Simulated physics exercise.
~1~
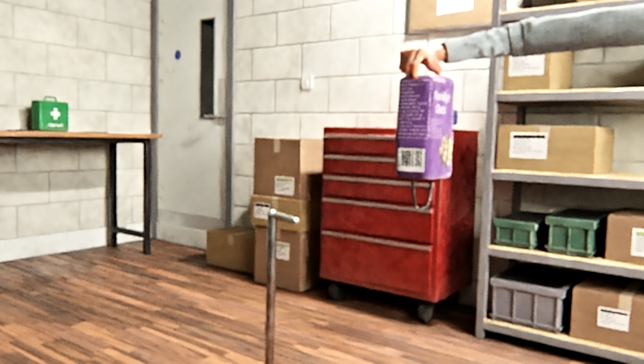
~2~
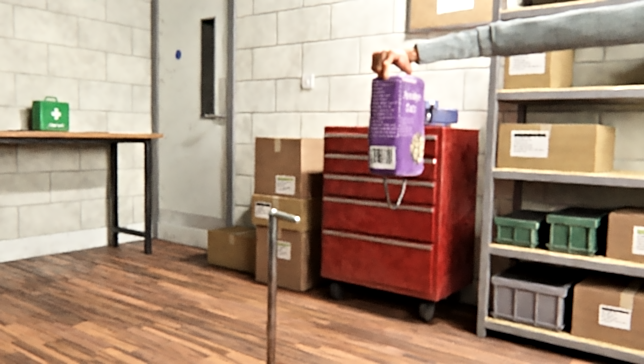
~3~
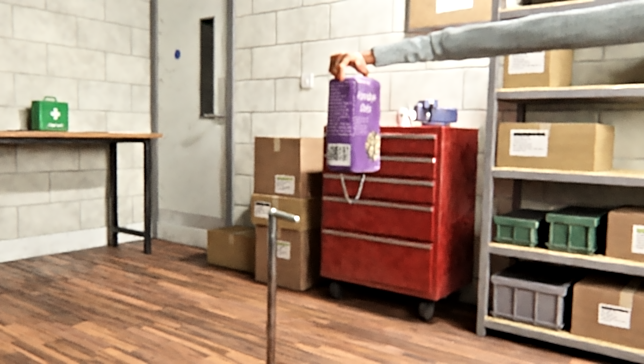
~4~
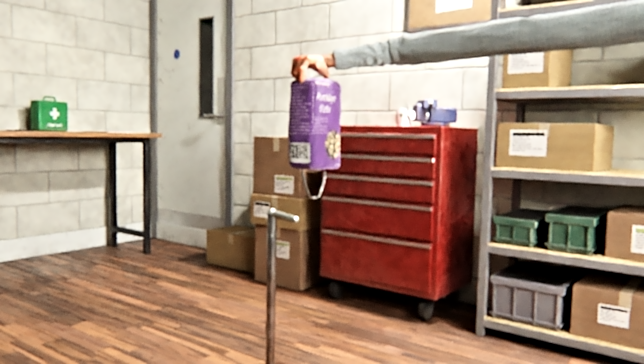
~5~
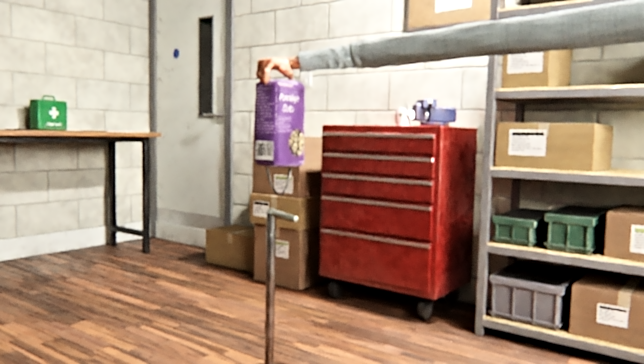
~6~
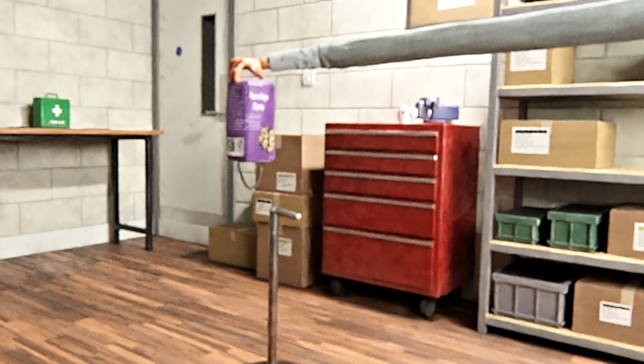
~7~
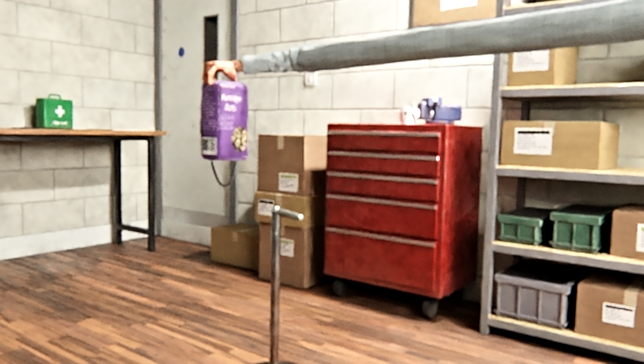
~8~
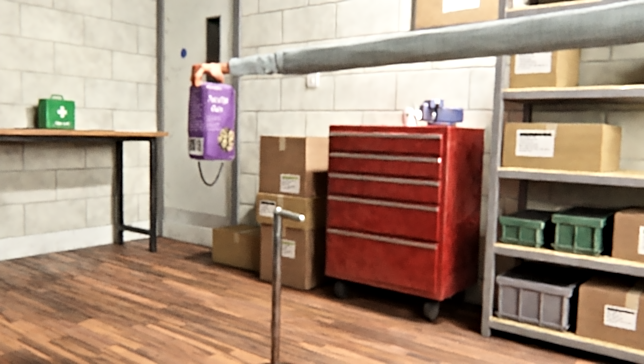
In this clip, a hand on a long, grey-sleeved arm carries an upright purple sack leftward through a storeroom, a loop dangling beneath it. The sack passes over a thin metal post without catching and ends up to its left, still held in the air.
